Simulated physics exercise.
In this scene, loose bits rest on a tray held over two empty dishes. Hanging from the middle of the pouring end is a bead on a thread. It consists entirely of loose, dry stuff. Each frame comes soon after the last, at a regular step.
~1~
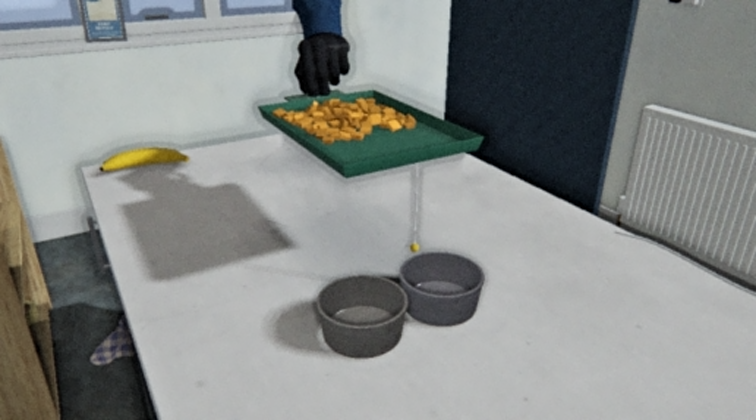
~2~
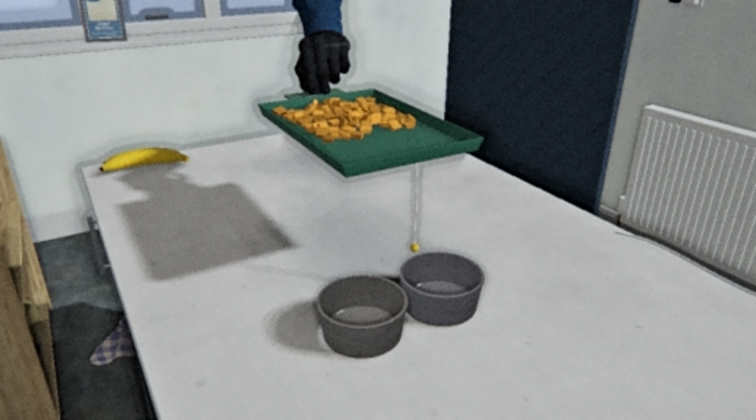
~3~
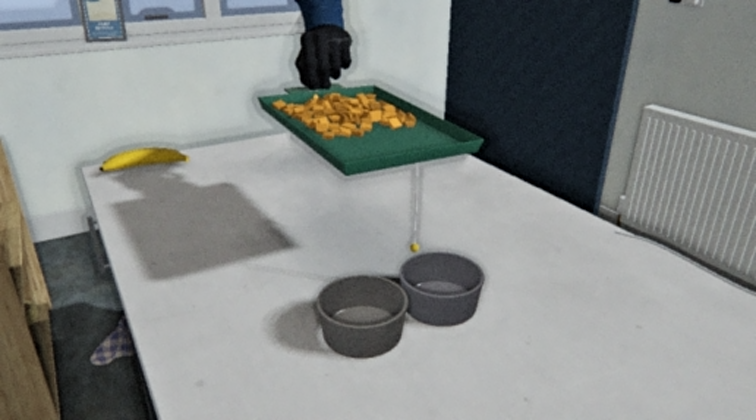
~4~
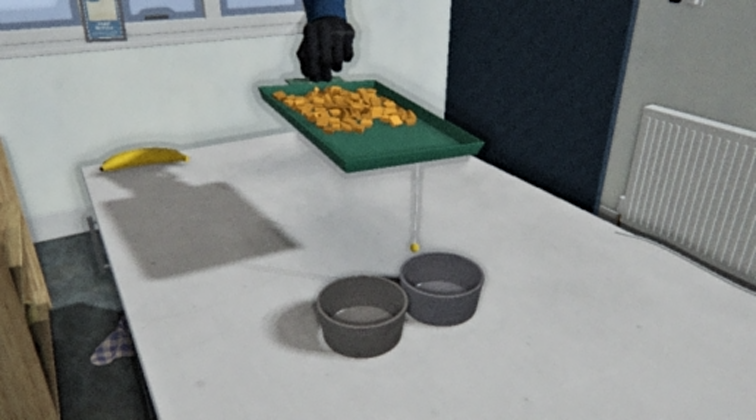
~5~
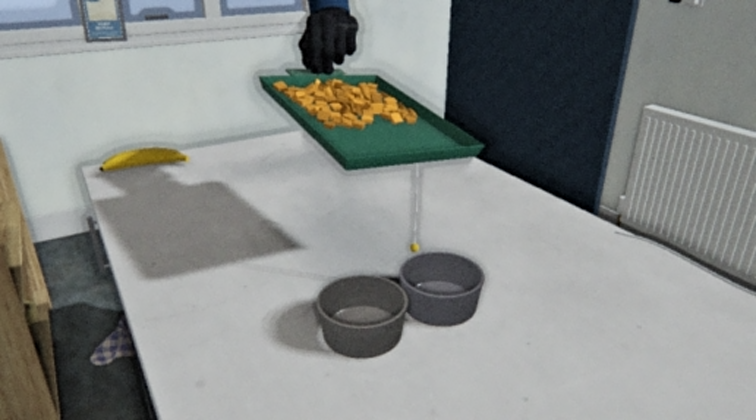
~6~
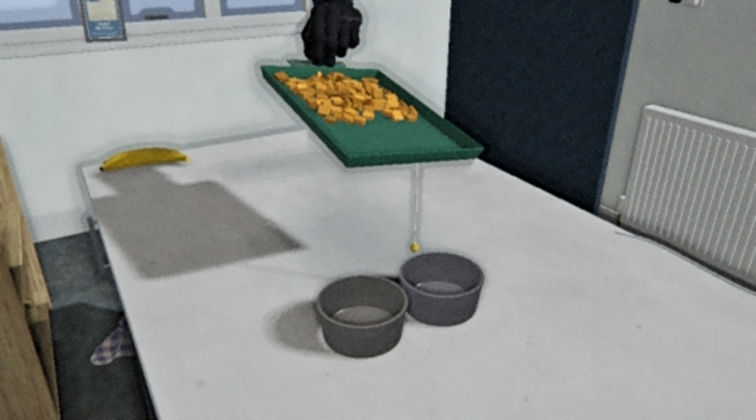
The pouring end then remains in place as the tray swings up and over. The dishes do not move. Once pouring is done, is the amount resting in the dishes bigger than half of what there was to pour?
The load mostly goes elsewhere.
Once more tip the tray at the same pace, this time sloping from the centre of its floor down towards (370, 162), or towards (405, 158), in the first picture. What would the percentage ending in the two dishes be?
First heading roughly 70 %, second roughly 70 %.
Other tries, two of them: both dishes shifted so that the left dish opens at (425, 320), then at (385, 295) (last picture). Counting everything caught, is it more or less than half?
First try: A minority; second try: A minority.
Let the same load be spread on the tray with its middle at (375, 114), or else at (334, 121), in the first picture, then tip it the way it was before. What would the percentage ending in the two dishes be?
Estimate: 0 % first, 0 % second.
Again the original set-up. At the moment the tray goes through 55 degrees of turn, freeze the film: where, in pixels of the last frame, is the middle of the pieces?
Check around (440, 125) in the last picture.
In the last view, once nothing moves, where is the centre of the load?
I'd place the middle at about (464, 273).
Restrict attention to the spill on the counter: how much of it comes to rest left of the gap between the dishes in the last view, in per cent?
I'd put it at around 0 per cent.
Shortly afterwards, tray tipped steeply; all but a few on the tray; only a few in the air.
Next, tray tipped right over; near half on the tray; only a few in the right dish; near half outside both; only a few in the air.
Some moments later, tray tipped past a quarter turn; a little in the right dish; the bulk outside both.
In the end, tray tipped past a quarter turn; none at all in the left dish; a little in the right dish; the bulk outside both.
